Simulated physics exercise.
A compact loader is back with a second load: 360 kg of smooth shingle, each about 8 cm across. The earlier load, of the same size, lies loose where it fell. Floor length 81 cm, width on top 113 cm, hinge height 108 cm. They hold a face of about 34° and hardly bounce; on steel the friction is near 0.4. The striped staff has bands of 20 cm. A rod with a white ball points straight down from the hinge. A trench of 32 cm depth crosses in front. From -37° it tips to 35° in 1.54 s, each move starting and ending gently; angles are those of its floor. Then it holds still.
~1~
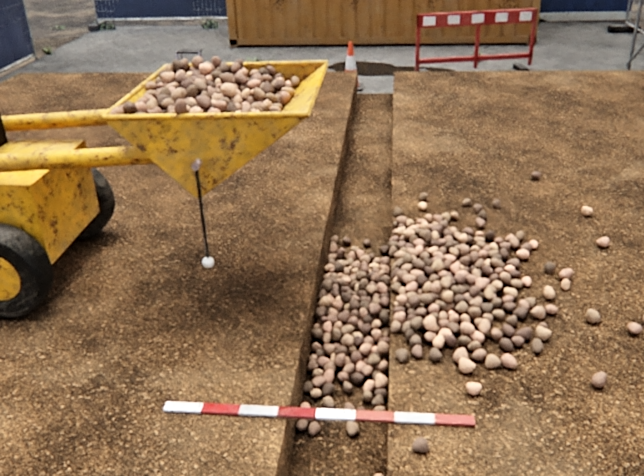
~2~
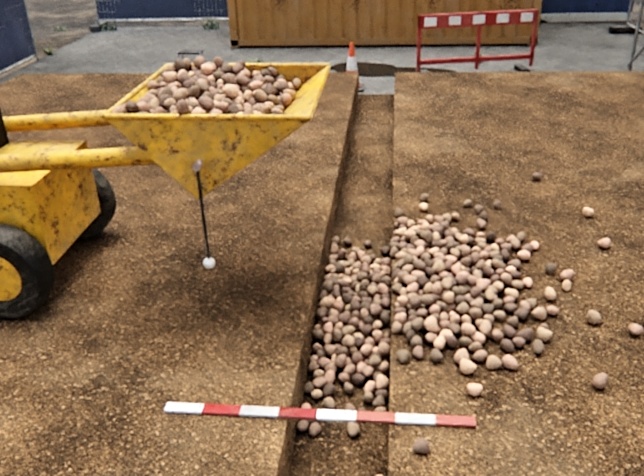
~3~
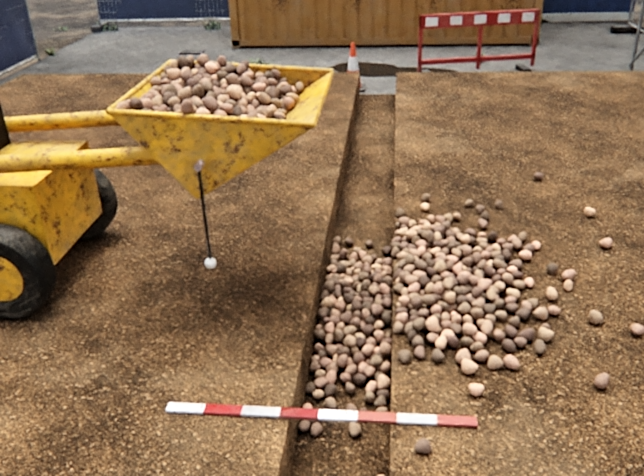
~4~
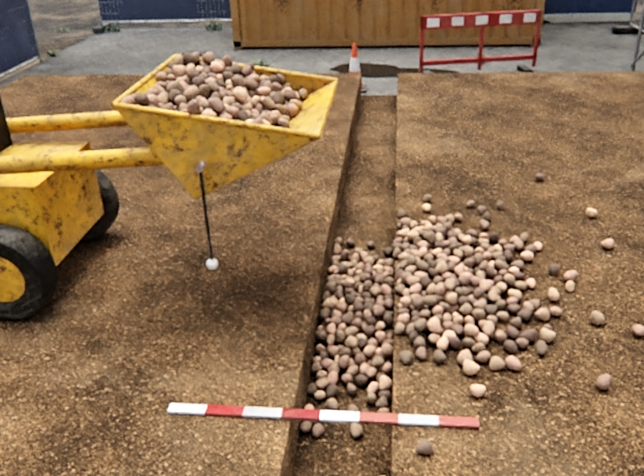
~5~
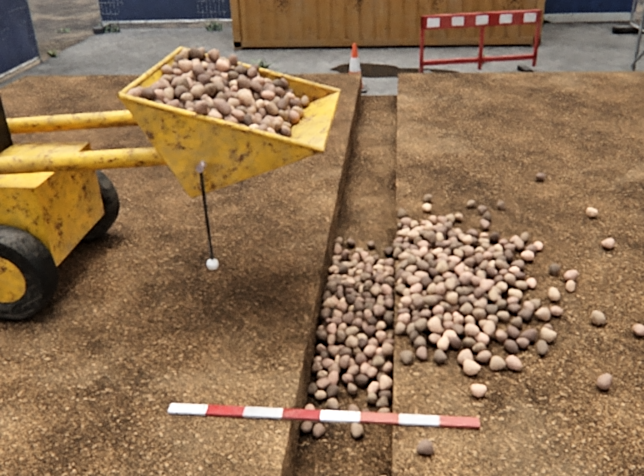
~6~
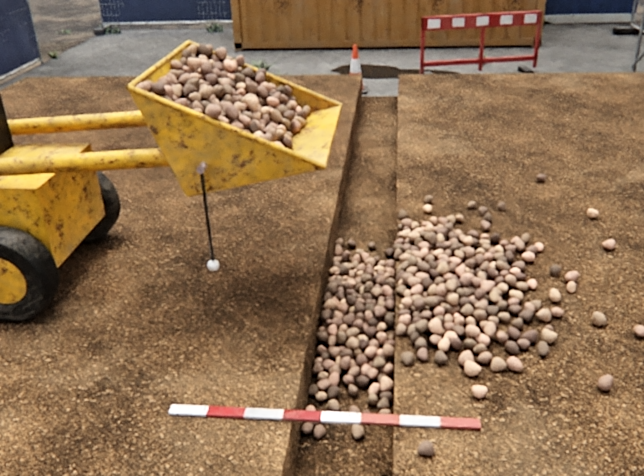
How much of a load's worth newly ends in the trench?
About 94 per cent.
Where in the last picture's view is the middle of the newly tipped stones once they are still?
Around (362, 295).
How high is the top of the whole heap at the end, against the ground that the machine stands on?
About 20 cm above it.
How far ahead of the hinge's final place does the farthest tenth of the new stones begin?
Roughly 100 cm ahead of it.
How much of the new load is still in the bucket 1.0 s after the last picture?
Roughly 35 per cent is still inside.
Then, 0.6 s after the last picture the floor is at 24°; in per cent of one load, 97 in the bucket, 50 in the trench, 53 past the trench; the foremost stones are past the picture's edge.
Then, 1.0 s after the last picture the floor is at 35°; in per cent of one load, 36 in the bucket, 3 short of the trench, 109 in the trench, 53 past the trench; the foremost stones are past the picture's edge.
Then, 1.4 s after the last picture the floor is at 35°; in per cent of one load, 4 in the bucket, 2 short of the trench, 136 in the trench, 57 past the trench; the foremost stones are past the picture's edge.
Then, 4.0 s after the last picture the floor is at 35°; in per cent of one load, 0 in the bucket, 1 short of the trench, 141 in the trench, 58 past the trench; the foremost stones are past the picture's edge. Net gain in the trench, 94.
